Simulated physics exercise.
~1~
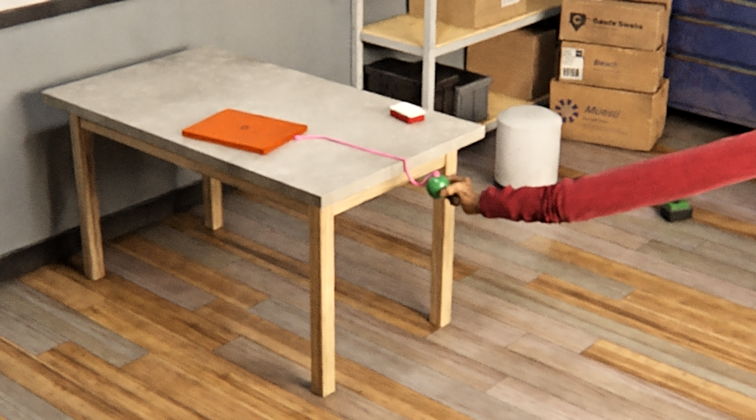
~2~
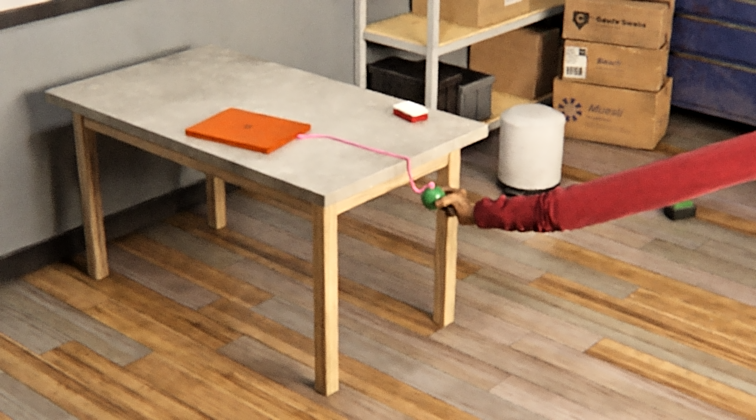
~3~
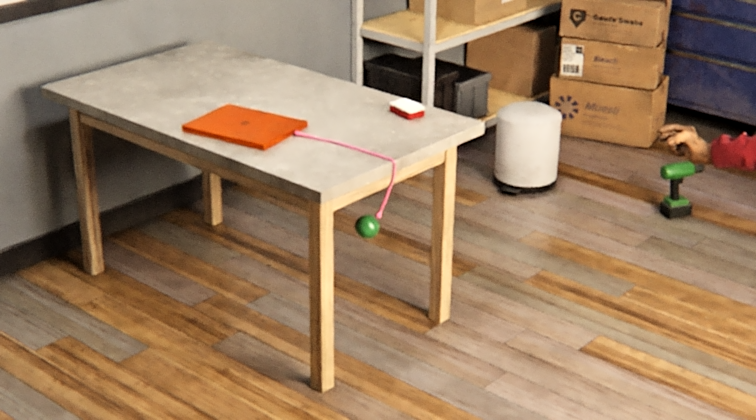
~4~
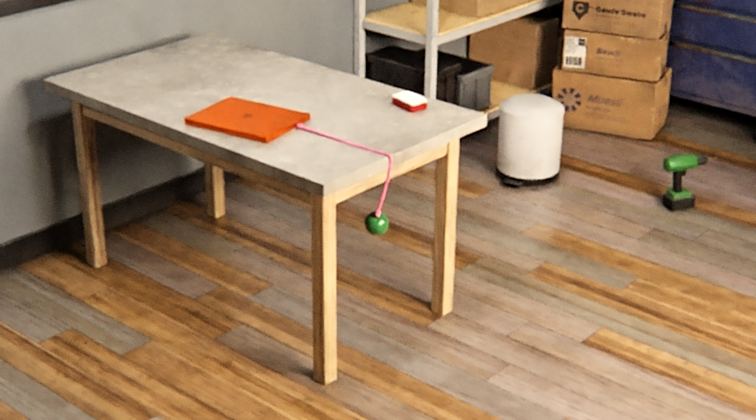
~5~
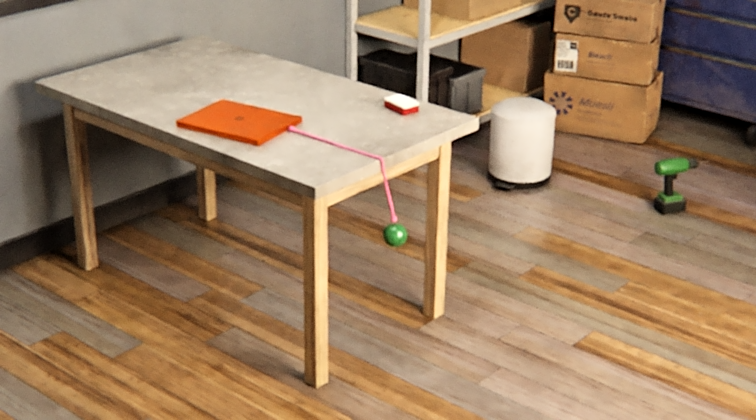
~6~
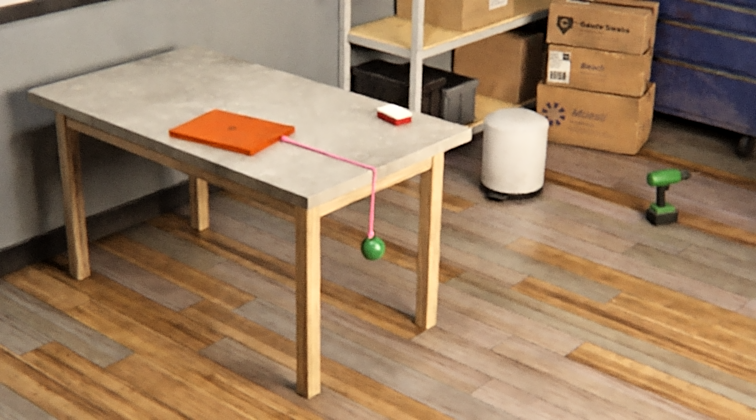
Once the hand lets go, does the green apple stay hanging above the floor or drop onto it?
The green apple stays hanging above the floor, swinging on the cord from the bench's edge, and the sponge stays on top.
In a room with a wooden plank floor, a slightly swaying camera looks down on a grey-topped workbench with pale wooden legs. An orange laptop lies on the bench with a pink cord running from it, and a small red and white sponge sits near the back edge. A red-sleeved arm reaches in from the right and lowers a green apple on the cord just past the bench's end. The hand lets go and draws back, and the apple swings below the edge, left and then right. It ends hanging above the floor, with the laptop and sponge still in place.
